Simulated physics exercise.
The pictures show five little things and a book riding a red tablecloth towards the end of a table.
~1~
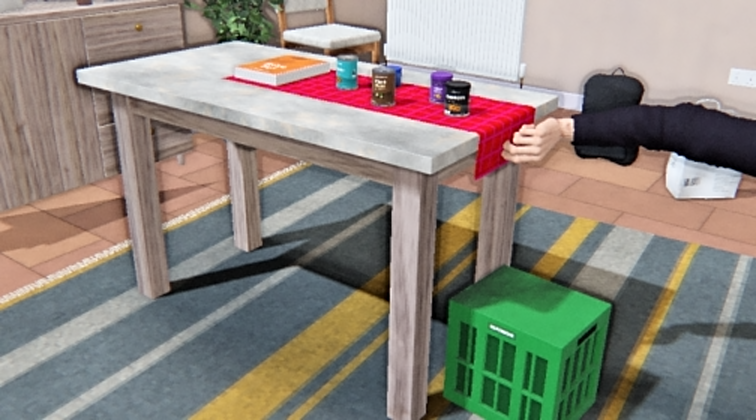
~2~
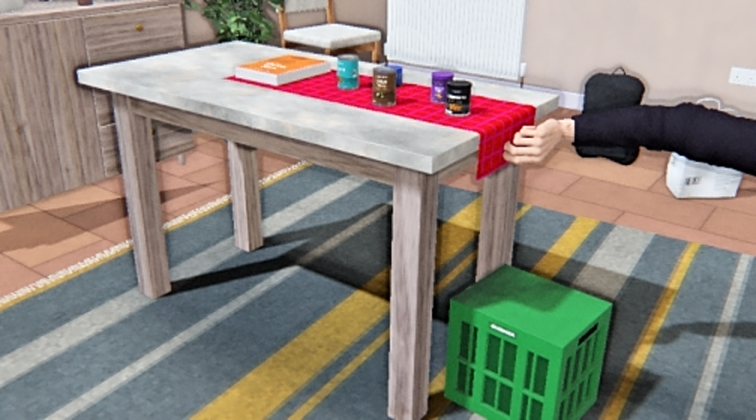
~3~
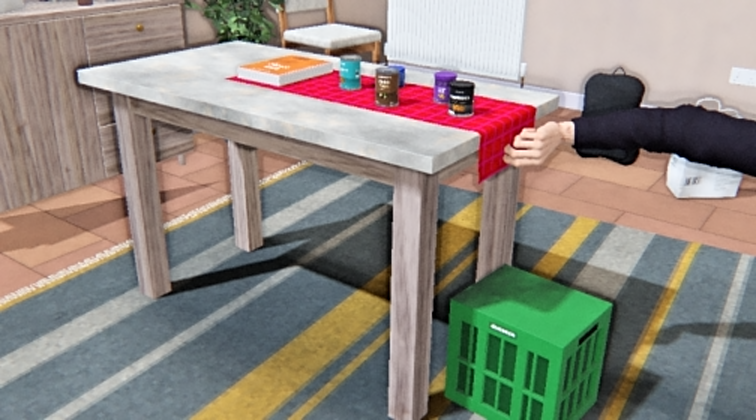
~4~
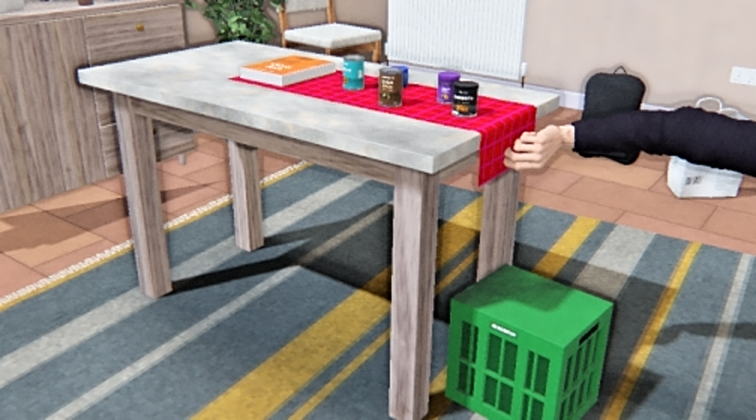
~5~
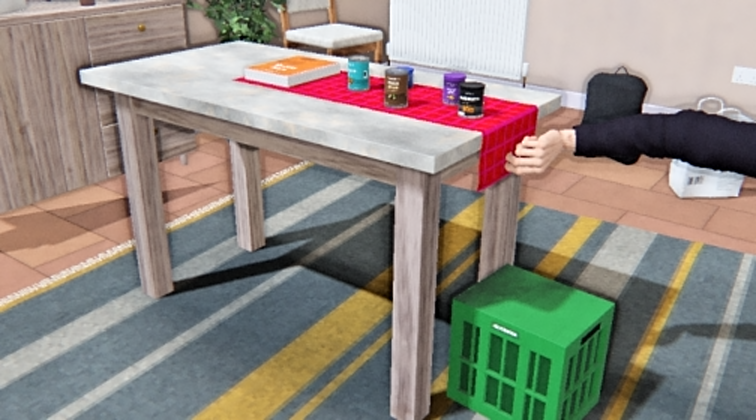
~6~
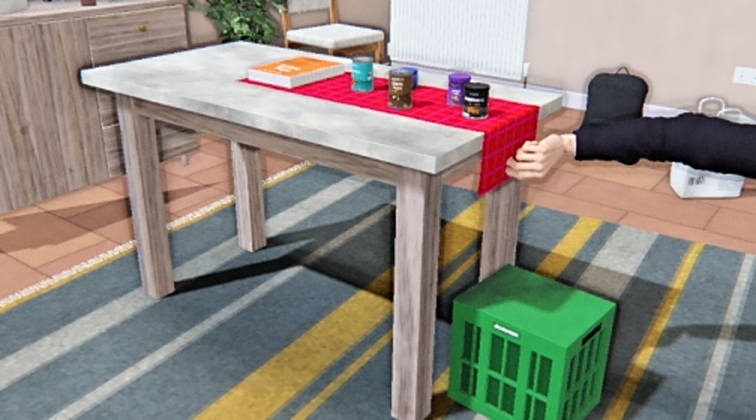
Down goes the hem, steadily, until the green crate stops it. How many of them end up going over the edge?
Three.
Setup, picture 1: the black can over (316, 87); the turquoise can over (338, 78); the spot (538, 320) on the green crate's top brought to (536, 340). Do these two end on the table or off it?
Final state: The black can is still in place, the turquoise can is still in place.
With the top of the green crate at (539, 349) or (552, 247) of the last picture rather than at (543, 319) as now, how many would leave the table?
Count: 4, then 1.
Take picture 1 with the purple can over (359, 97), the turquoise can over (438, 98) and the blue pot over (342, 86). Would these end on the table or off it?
The purple can is still on top, the turquoise can is off the top and the blue pot is still on top.
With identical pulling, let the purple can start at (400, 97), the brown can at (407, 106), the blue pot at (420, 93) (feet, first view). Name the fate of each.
I reckon the purple can takes a fall, the brown can takes a fall and the blue pot takes a fall.
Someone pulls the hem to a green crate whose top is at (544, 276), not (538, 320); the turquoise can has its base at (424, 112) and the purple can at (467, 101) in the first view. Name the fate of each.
The turquoise can ends up off the top and the purple can ends up off the top.
Early on, hem near (505, 230); black can gone.
Midway, hem near (503, 273); black can and purple can gone.
Near the end, hem on the crate; black can, purple can and brown can gone.
Finally, hem on the crate; black can, purple can and brown can gone. It carries off three.
